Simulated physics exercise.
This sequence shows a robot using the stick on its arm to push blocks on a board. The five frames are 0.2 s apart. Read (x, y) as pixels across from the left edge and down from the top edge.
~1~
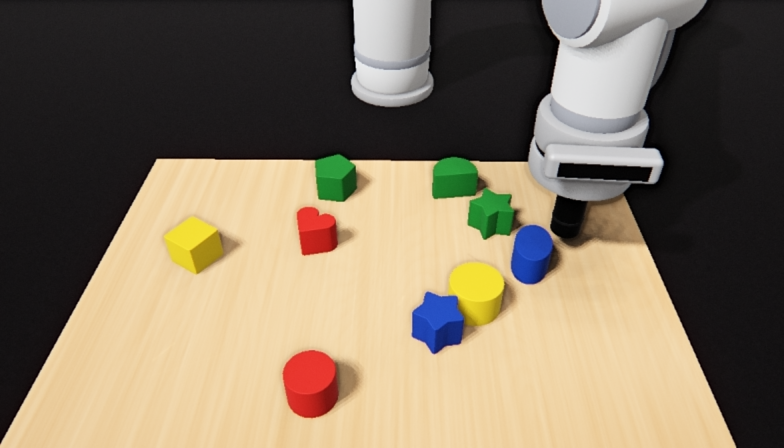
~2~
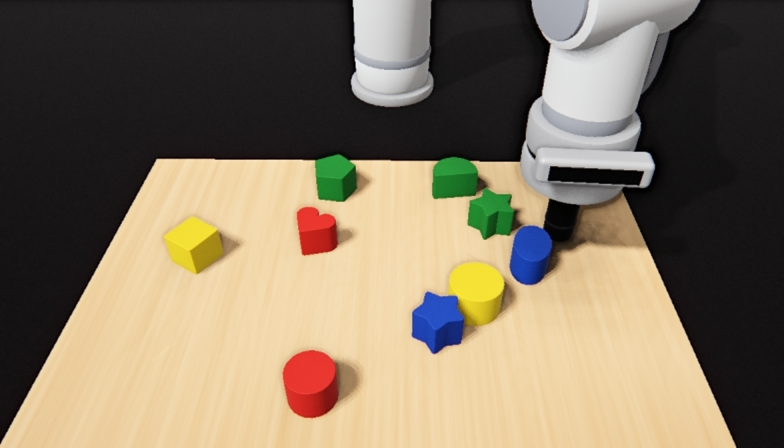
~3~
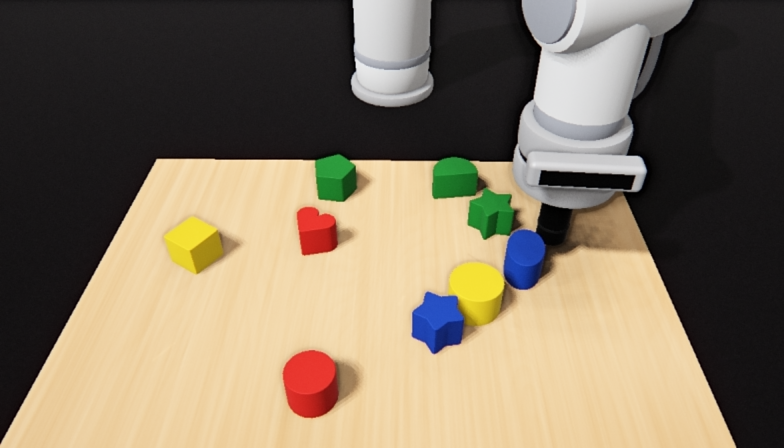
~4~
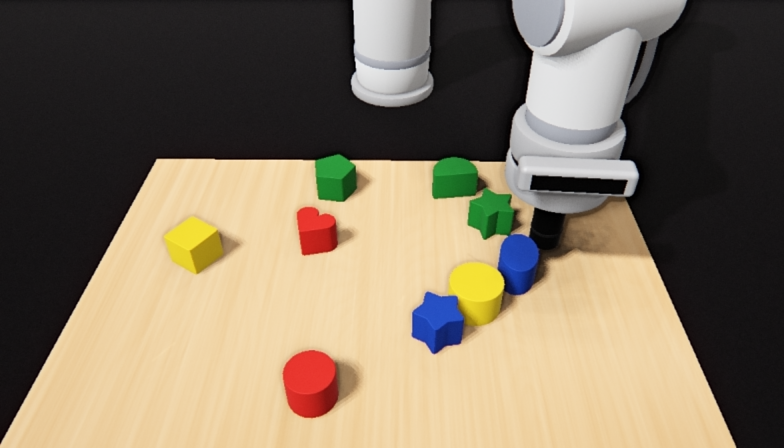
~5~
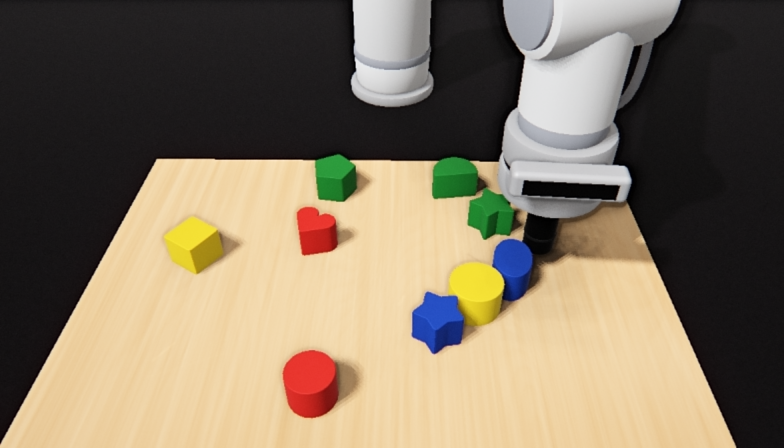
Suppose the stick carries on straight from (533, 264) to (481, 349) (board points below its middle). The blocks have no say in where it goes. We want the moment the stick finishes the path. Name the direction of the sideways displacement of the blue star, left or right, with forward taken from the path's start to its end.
The blue star goes right.
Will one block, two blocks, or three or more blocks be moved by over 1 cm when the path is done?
The count will be 3 or more.
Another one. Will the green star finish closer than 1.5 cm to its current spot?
Yes, that is what happens.
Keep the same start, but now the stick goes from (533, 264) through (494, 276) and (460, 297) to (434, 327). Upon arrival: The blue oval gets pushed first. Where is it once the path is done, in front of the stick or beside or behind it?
It comes off the stick's front.
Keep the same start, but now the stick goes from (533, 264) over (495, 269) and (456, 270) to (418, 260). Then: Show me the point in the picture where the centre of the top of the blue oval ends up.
It ends at (493, 270).
On the path given first. One third of the way, stick (522, 272); blue star (419, 316), turned 20° anticlockwise; yellow cylinder (461, 299); blue oval (506, 288), turned 25° anticlockwise.
Two thirds of the way, stick (504, 301); blue star (394, 323); yellow cylinder (443, 321); blue oval (500, 323), turned 60° anticlockwise.
At the end, stick (483, 331); blue star (387, 324), turned 20° clockwise; yellow cylinder (436, 332); green star not moved; blue oval (497, 355), turned 105° anticlockwise.
